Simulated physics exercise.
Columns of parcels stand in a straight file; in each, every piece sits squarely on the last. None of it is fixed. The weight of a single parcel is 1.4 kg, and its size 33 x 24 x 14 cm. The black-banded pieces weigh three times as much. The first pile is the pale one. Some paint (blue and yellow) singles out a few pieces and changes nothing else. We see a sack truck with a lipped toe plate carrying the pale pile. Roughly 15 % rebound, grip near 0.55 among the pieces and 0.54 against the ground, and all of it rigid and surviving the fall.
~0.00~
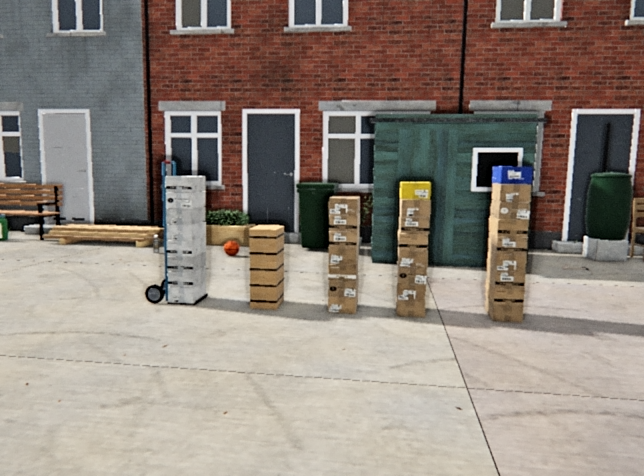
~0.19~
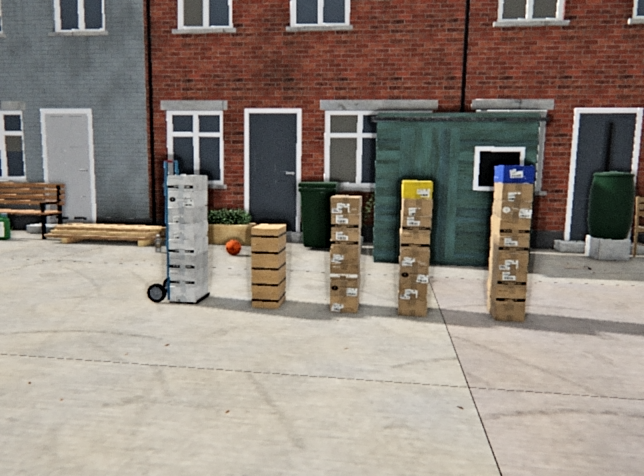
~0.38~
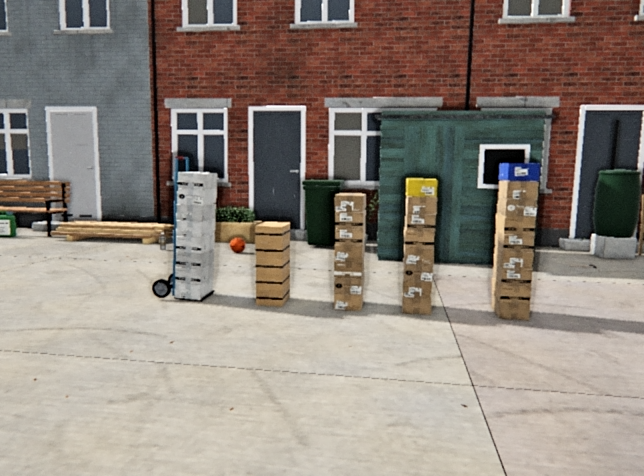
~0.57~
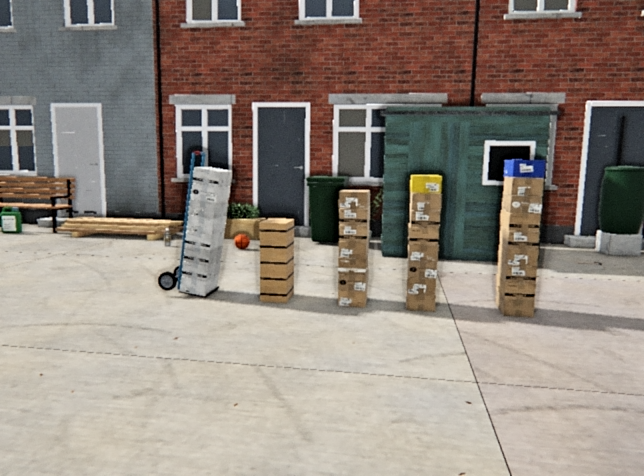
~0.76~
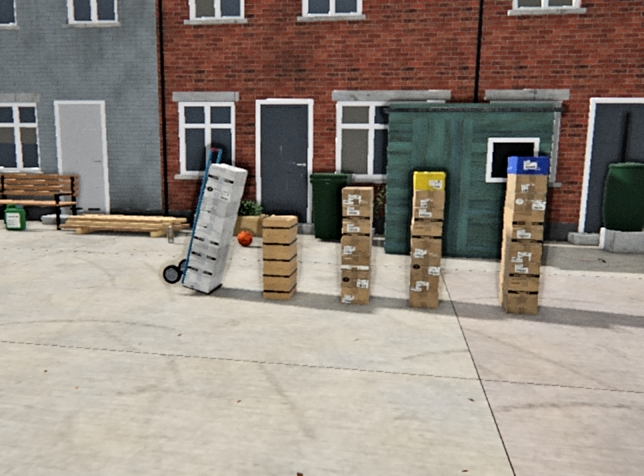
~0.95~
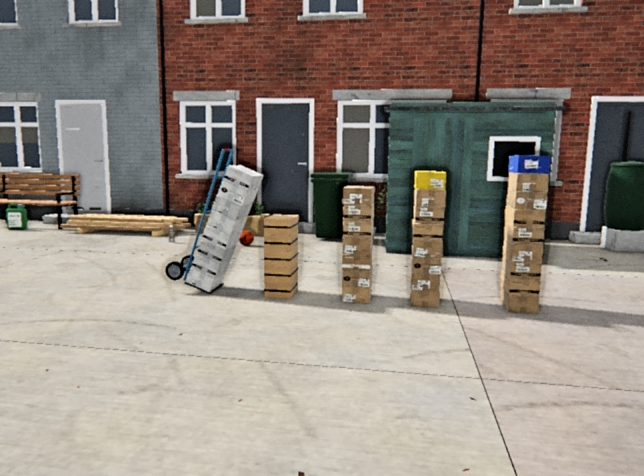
Blue sack truck carrying a pale stack of parcels standing upright, then leaning steadily rightward towards a row of brown piles.
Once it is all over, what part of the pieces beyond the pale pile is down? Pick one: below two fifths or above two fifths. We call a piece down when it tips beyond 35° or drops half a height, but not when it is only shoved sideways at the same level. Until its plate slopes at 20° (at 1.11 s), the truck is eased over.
Below two fifths.
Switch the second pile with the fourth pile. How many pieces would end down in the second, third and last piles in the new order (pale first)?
Count of fallen pieces - second: 8; third: 7; last: 0.
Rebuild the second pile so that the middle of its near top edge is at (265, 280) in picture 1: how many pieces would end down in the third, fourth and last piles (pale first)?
Down by pile: Third 0, fourth 0, last 0.
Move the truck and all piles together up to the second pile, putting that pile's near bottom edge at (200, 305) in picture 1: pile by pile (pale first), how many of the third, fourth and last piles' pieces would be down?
After that shift, the third pile would have 0 down, the fourth 0 and the last 0.
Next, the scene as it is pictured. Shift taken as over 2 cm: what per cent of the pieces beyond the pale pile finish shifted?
Shifted share: 5 %.
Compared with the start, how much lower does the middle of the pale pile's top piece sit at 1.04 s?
Some 5 centimetres.
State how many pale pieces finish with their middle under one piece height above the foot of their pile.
Count: 2.
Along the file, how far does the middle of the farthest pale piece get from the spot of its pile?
Roughly 100 cm.
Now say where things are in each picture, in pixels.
In the first picture (each place is the centre of the face we see best; the camera pans a little), truck frame (164, 191) 0° forward; blue parcel (517, 175); yellow parcel (416, 191); the others all in place.
The second picture shows truck frame (166, 190) 0° forward; blue parcel (519, 174).
The third picture shows truck frame (176, 186) 3° forward; blue parcel (524, 172).
The fourth picture shows truck frame (191, 181) 8° forward, top of the pale pile leaning 8°; blue parcel (529, 169); the others all in place.
The fifth picture shows truck frame (205, 177) 14° forward, top of the pale pile leaning 14°; blue parcel (533, 166); the others all in place.
The sixth picture shows truck frame (215, 177) 19° forward, top of the pale pile leaning 21°; blue parcel (534, 165); yellow parcel (431, 181); the others all in place.
By 1.04 s, 0 of the pale pile down; none of the 29 other parcels down.
By 1.20 s, 8 of the pale pile down; none of the 29 other parcels down.
By 1.64 s, 8 of the pale pile down; none of the 29 other parcels down, 2 disturbed.
When it is over (2.4 s), 8 of the pale pile down; none of the 29 other parcels down, 2 disturbed; blue parcel unmoved; yellow parcel unmoved. That is 0 per cent. In pixels of the last frame, middles, blue parcel near (529, 165), yellow parcel near (430, 180).
